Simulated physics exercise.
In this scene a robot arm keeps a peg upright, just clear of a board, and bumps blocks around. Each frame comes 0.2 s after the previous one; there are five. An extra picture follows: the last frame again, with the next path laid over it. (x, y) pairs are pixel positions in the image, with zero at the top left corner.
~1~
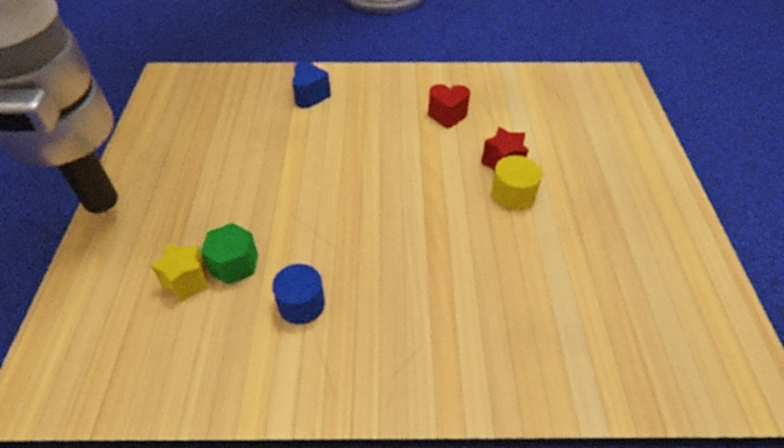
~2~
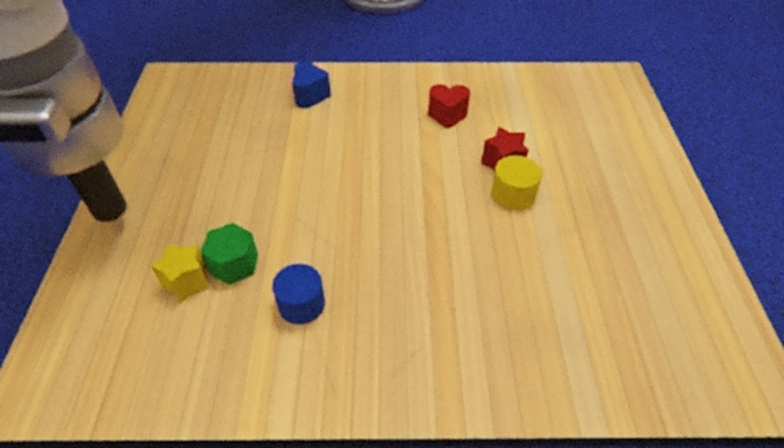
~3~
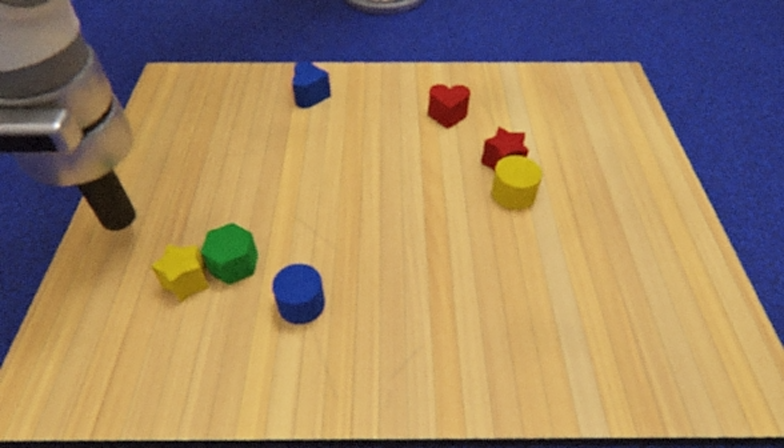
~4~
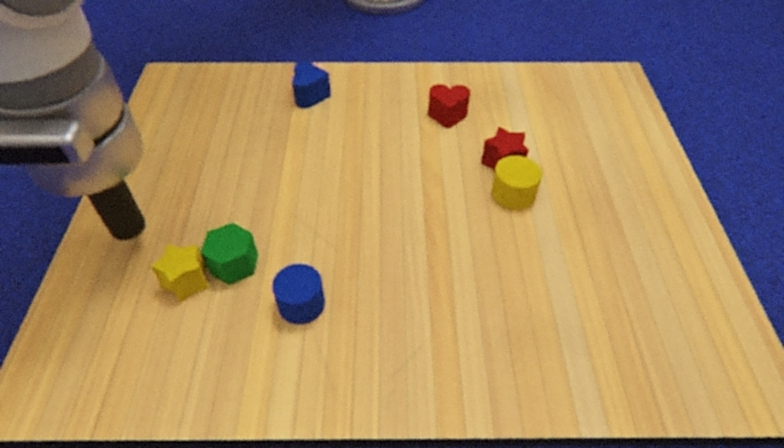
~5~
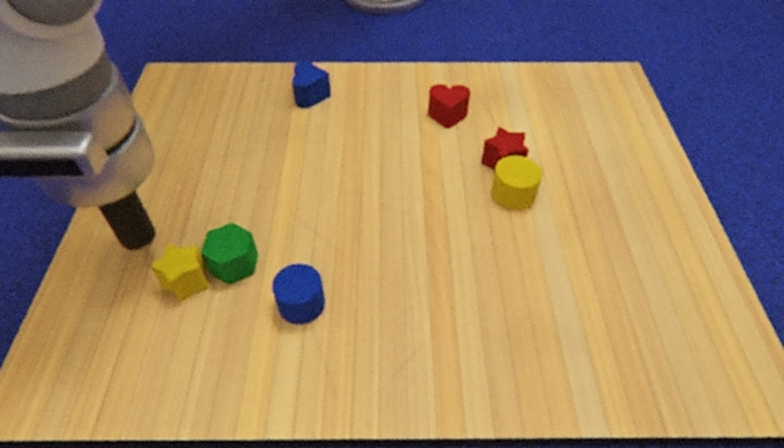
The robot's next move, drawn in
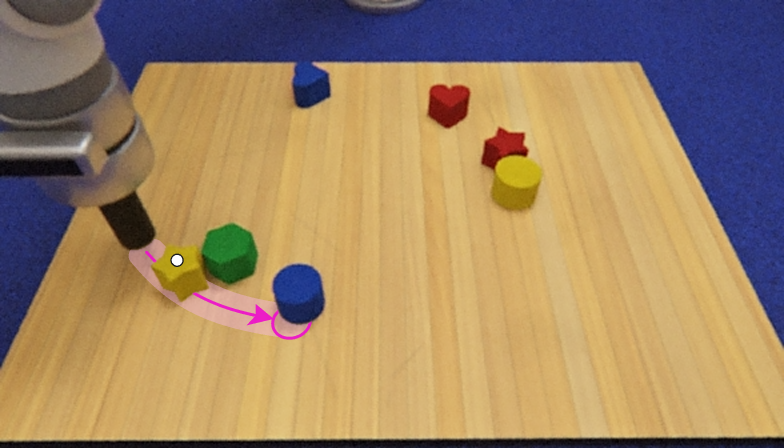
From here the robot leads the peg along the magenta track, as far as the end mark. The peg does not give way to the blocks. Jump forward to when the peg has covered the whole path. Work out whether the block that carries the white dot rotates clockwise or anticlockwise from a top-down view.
Answer: With the clock.
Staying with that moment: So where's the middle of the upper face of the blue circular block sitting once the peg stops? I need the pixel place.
If I read the scene right, the answer is (335, 284).
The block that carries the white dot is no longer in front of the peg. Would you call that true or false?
Answer: False.
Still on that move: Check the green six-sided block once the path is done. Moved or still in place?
Moved away.
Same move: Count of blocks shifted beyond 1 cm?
Three or more get moved.
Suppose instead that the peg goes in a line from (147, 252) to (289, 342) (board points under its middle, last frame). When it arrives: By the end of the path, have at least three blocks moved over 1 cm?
I believe not.
Path on the board, from (147, 252) through (181, 285) and (231, 309) to (292, 321); the dot is on the yellow star.
On the path given first. One third of the way, peg (176, 272); yellow star (202, 277); green six-sided block (241, 245), turned 40° anticlockwise.
Two thirds of the way, peg (227, 296); yellow star (256, 302); green six-sided block (243, 246), turned 50° anticlockwise; blue circular block (301, 283).
At the end, peg (288, 309); yellow star (314, 323), turned 20° clockwise; green six-sided block (243, 246), turned 50° anticlockwise; blue circular block (335, 284).
